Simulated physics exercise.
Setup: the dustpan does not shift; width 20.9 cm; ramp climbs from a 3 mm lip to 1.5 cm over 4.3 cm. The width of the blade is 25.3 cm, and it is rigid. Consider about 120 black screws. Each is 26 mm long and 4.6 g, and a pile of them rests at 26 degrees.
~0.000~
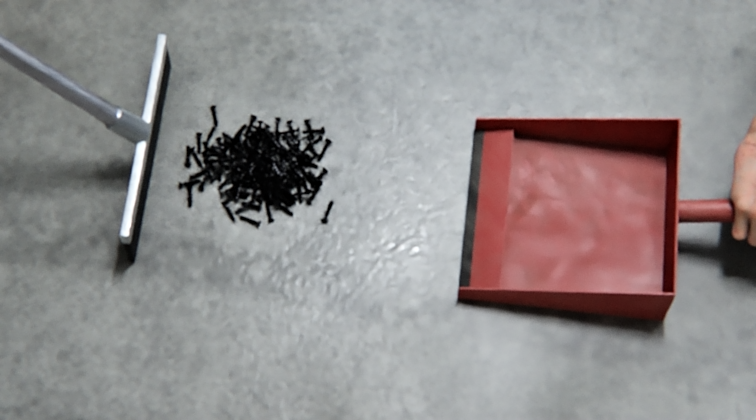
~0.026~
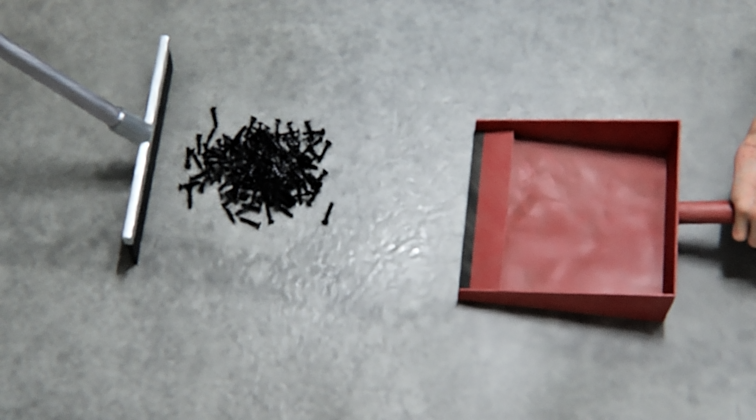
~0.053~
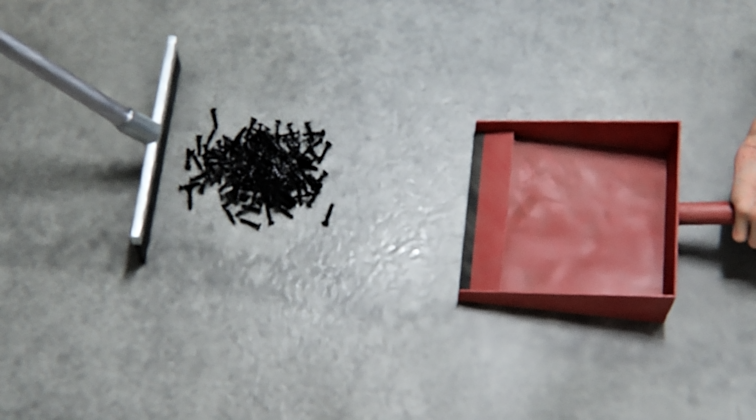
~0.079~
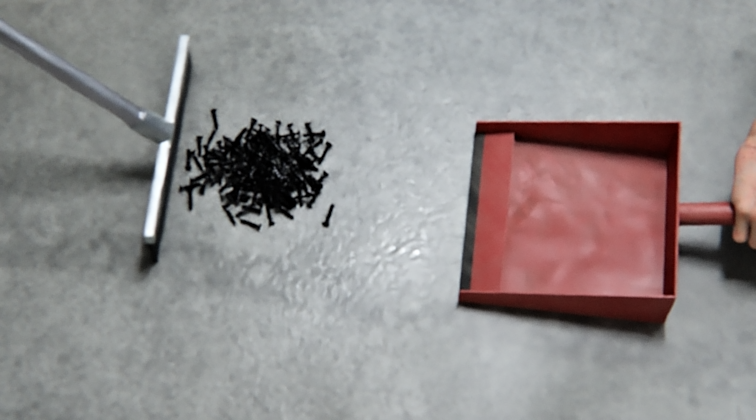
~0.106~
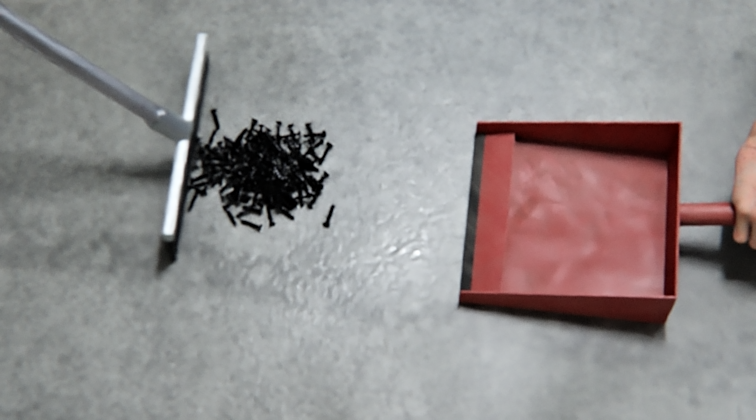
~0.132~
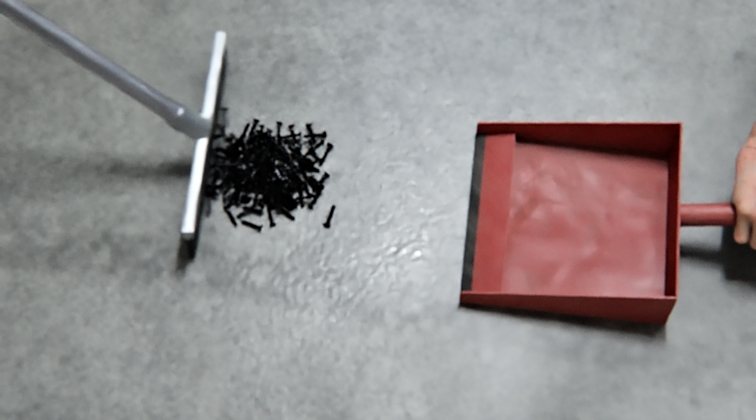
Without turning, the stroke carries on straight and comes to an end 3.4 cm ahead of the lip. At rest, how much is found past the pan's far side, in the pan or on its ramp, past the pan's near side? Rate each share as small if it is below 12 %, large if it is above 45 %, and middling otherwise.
Far side: Middling, pan: Middling, near side: Small.
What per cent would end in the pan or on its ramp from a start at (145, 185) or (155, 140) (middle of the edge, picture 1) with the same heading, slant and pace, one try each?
The two tries give about 20 % and about 15 %.
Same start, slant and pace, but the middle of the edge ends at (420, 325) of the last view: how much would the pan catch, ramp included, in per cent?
Close to 10 in a hundred.
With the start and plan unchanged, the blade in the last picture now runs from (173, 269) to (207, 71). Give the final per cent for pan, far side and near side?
You'd see pan at 15, far at 5 and near at 20.
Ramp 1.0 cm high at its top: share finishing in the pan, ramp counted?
Something like 25 per cent, ramp included.
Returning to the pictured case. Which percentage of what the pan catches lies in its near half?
About 10 %.
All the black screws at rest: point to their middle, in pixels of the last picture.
Resting centre estimate: Around (471, 160).
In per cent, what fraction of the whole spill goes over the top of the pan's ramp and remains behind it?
It comes to some 0 per cent.
After 0.31 s, middle of the blade 16 cm from the lip; 0 % over the lip, far side 10 %, near side 0 %.
Then, at 0.43 s, middle of the blade 7 cm from the lip; 0 % over the lip, far side 25 %, near side 0 %.
After 0.68 s, middle of the blade 4 cm from the lip; 20 % over the lip, far side 30 %, near side 0 %.
At rest (1.7 s), far side 30 %, pan 20 %, near side 0 %, in front of the lip or behind the blade 50 %.
